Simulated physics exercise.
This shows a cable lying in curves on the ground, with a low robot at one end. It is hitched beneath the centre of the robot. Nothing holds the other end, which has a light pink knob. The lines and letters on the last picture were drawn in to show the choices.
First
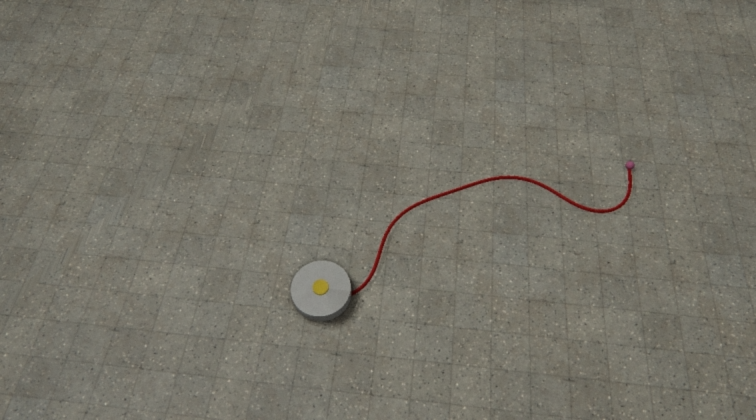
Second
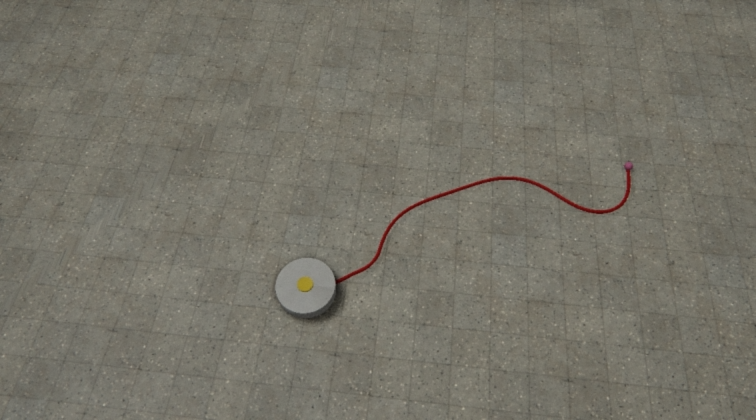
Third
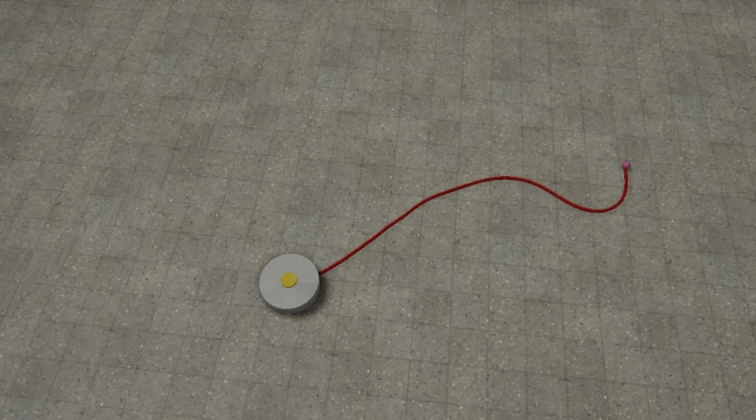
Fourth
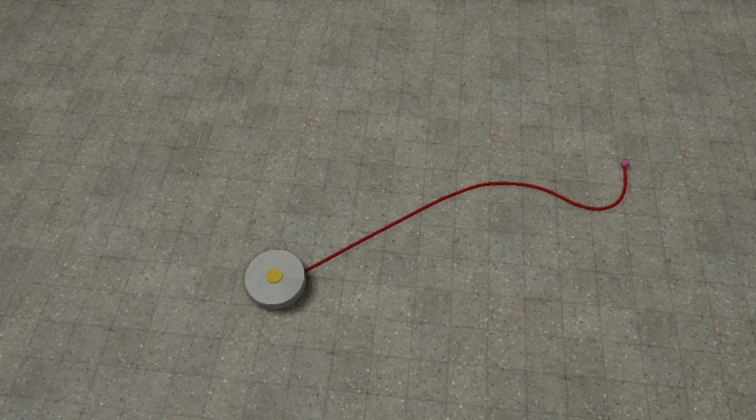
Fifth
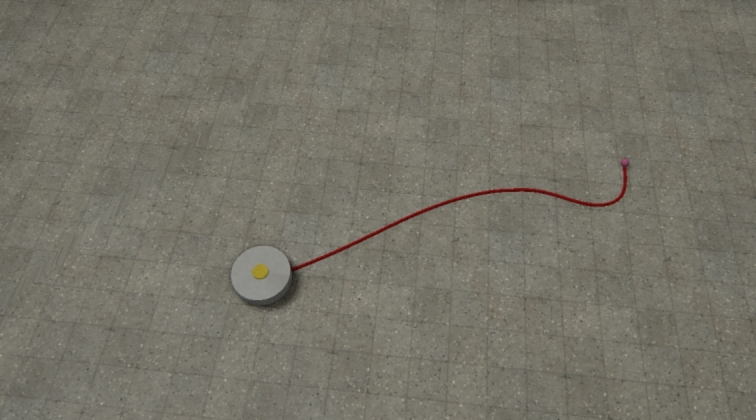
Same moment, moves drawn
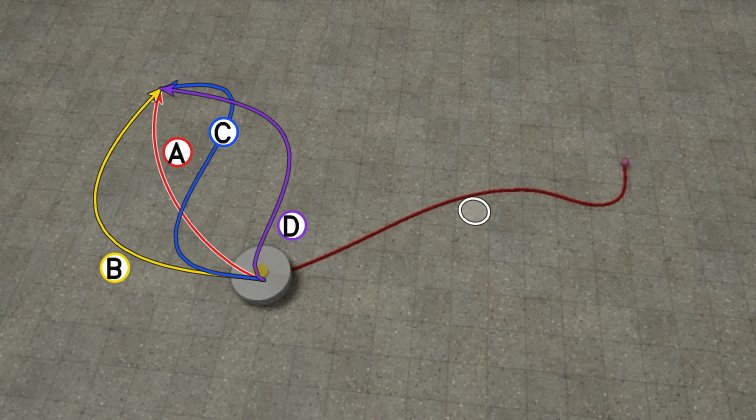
A round grey robot with a yellow dot on top slid slowly left across the paved ground, pulling the near part of its curvy red cable straighter while the far end barely moved.
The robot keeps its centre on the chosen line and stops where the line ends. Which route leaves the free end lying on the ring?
Route B brings it to the ring.
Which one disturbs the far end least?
D.
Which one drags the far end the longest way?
That is B.
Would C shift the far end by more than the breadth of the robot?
Yes.
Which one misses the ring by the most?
That is D.
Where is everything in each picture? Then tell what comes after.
The first frame shows free end (630, 165); robot (322, 291).
The second frame shows robot (306, 288); free end (629, 166).
The third frame shows robot (290, 284); free end (626, 165).
The fourth frame shows robot (276, 280); free end (625, 164).
The fifth frame shows robot (262, 276); free end (625, 163).
On the copy, A from (264, 280) via (169, 191) to (161, 90); B from (264, 280) via (99, 220) to (161, 89); C from (264, 280) via (201, 171) to (165, 88); D from (264, 280) via (285, 137) to (161, 89); the ring at (474, 211).
On B. First, robot (125, 247), middle of the cable (351, 236), free end (551, 194).
Then, robot (105, 148), middle of the cable (283, 226), free end (489, 207).
Finally, robot (158, 83), middle of the cable (273, 205), free end (475, 210); the free end is on the ring.
By contrast, A leaves the free end at (505, 200); C leaves the free end at (521, 196); D leaves the free end at (528, 178).
